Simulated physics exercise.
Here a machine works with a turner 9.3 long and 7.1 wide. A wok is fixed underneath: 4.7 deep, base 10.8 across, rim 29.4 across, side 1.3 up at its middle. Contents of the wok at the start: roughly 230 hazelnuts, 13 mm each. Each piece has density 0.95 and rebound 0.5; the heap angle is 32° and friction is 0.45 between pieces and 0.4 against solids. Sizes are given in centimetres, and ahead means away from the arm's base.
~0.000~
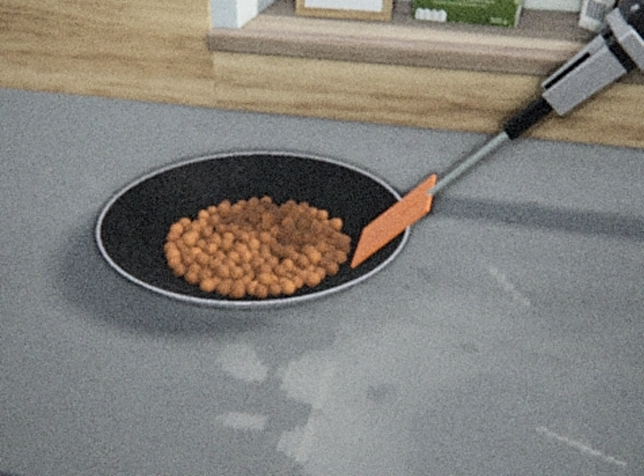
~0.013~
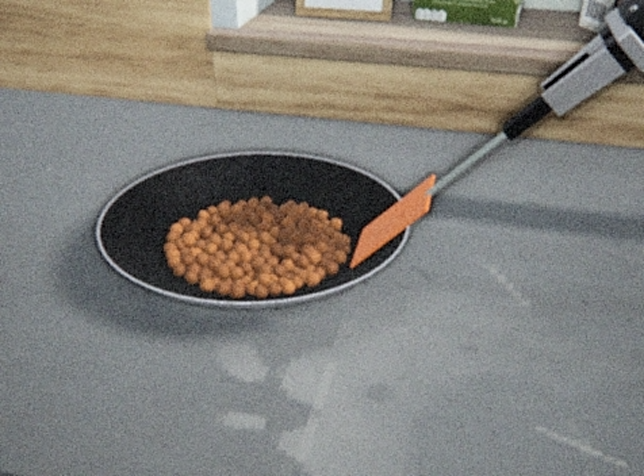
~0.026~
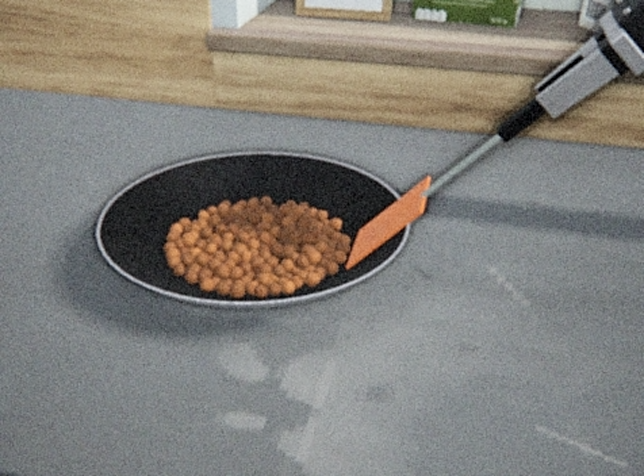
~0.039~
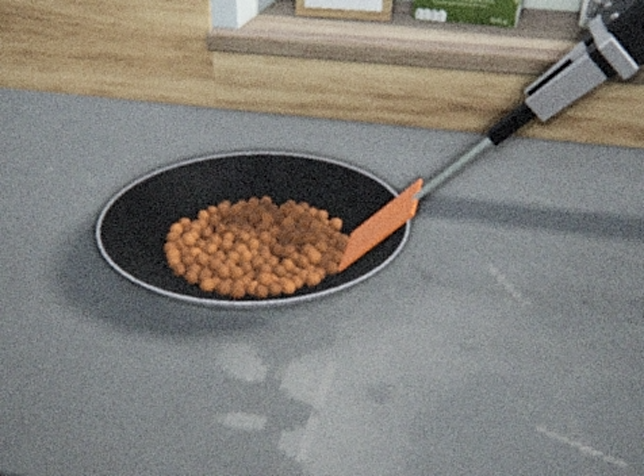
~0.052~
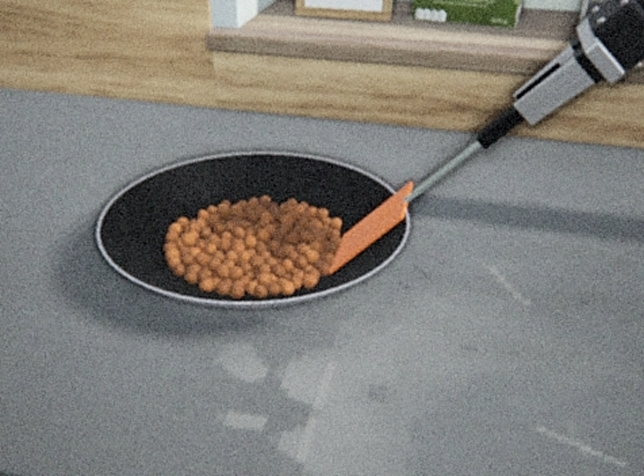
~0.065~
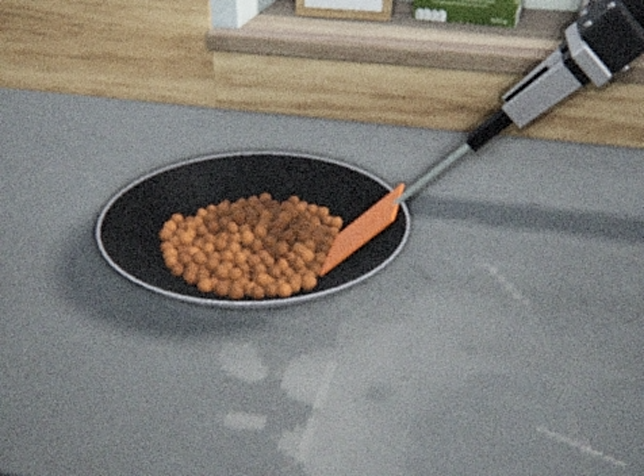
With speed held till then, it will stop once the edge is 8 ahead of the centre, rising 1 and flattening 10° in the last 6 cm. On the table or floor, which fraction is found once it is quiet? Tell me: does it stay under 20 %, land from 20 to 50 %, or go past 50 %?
It stays under 20 %.
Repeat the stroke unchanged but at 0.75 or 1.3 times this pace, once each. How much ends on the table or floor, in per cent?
Around 0 per cent and around 5 per cent.
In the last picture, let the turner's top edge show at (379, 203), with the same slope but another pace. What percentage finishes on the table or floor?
Near 15 in a hundred.
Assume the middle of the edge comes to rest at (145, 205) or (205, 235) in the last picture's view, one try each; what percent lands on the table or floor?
20 % and 0 %.
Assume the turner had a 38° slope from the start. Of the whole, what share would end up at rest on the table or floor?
0 %.
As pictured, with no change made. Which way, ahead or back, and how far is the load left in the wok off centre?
Offset: About 4.5 cm, ahead.
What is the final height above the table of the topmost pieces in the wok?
Close to 5.5 centimetres high.
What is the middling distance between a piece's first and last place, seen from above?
It comes to some 5 cm.
By 0.15 s, sloping 47°, highest piece 4 above the table; 230 in the wok.
By 0.24 s, sloping 44°, highest piece 4 above the table; 230 in the wok.
By 0.48 s, sloping 37°, highest piece 6 above the table; 228 in the wok, 2 on the table or floor.
By 1.53 s, sloping 37°, highest piece 5 above the table; 227 in the wok, 3 on the table or floor.
Final count, 227 in the wok, 3 on the table or floor. That is 1 % on the table or floor.
